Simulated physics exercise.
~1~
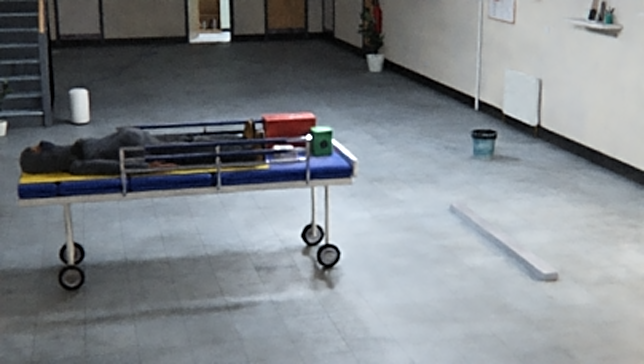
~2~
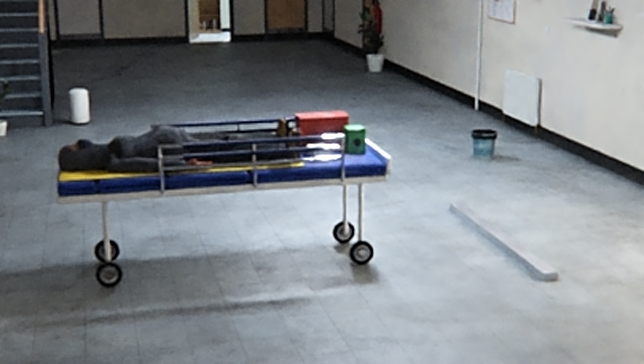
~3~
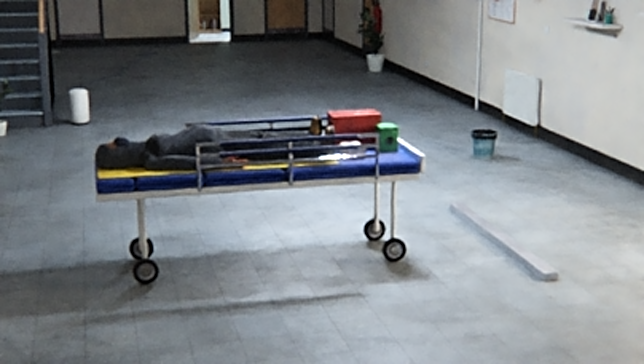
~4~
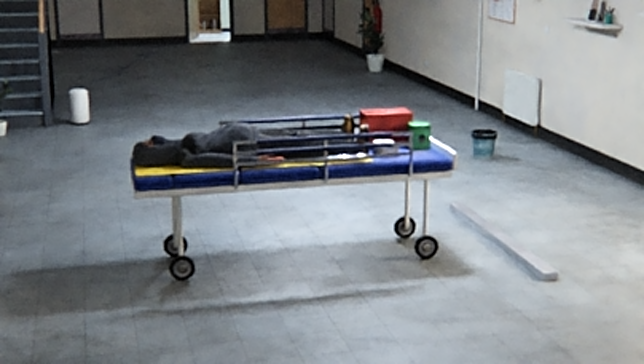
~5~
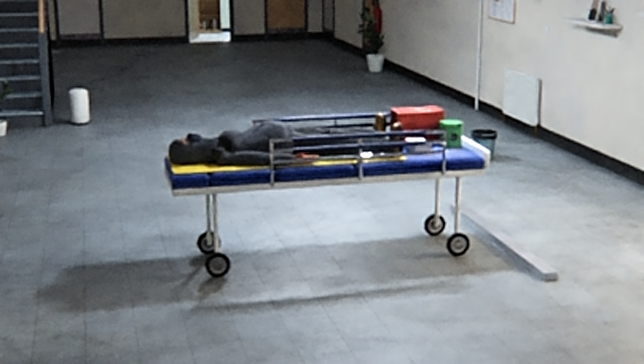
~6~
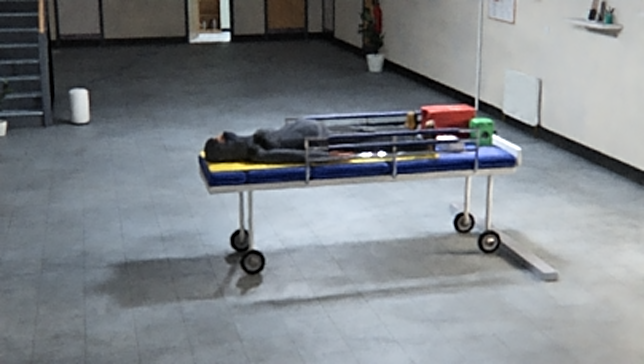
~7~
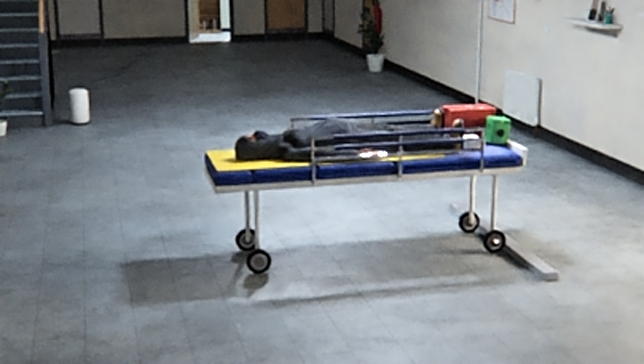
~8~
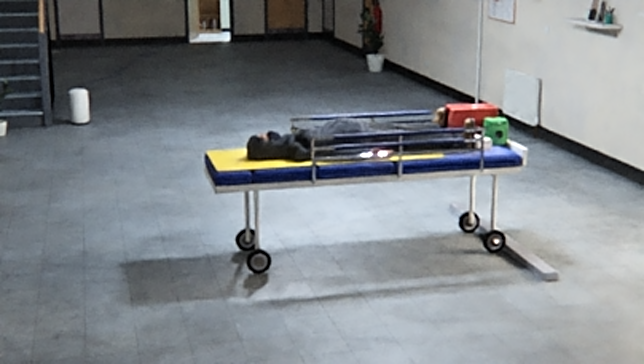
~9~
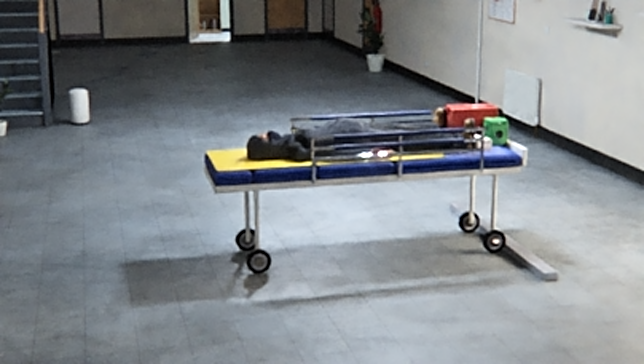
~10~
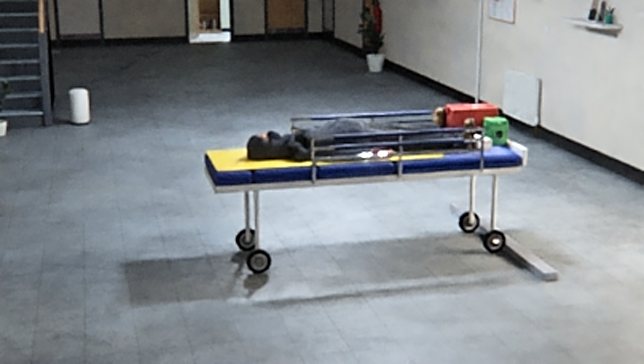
In a hall, a trolley carrying a limp person rolls right and stops at a sill.
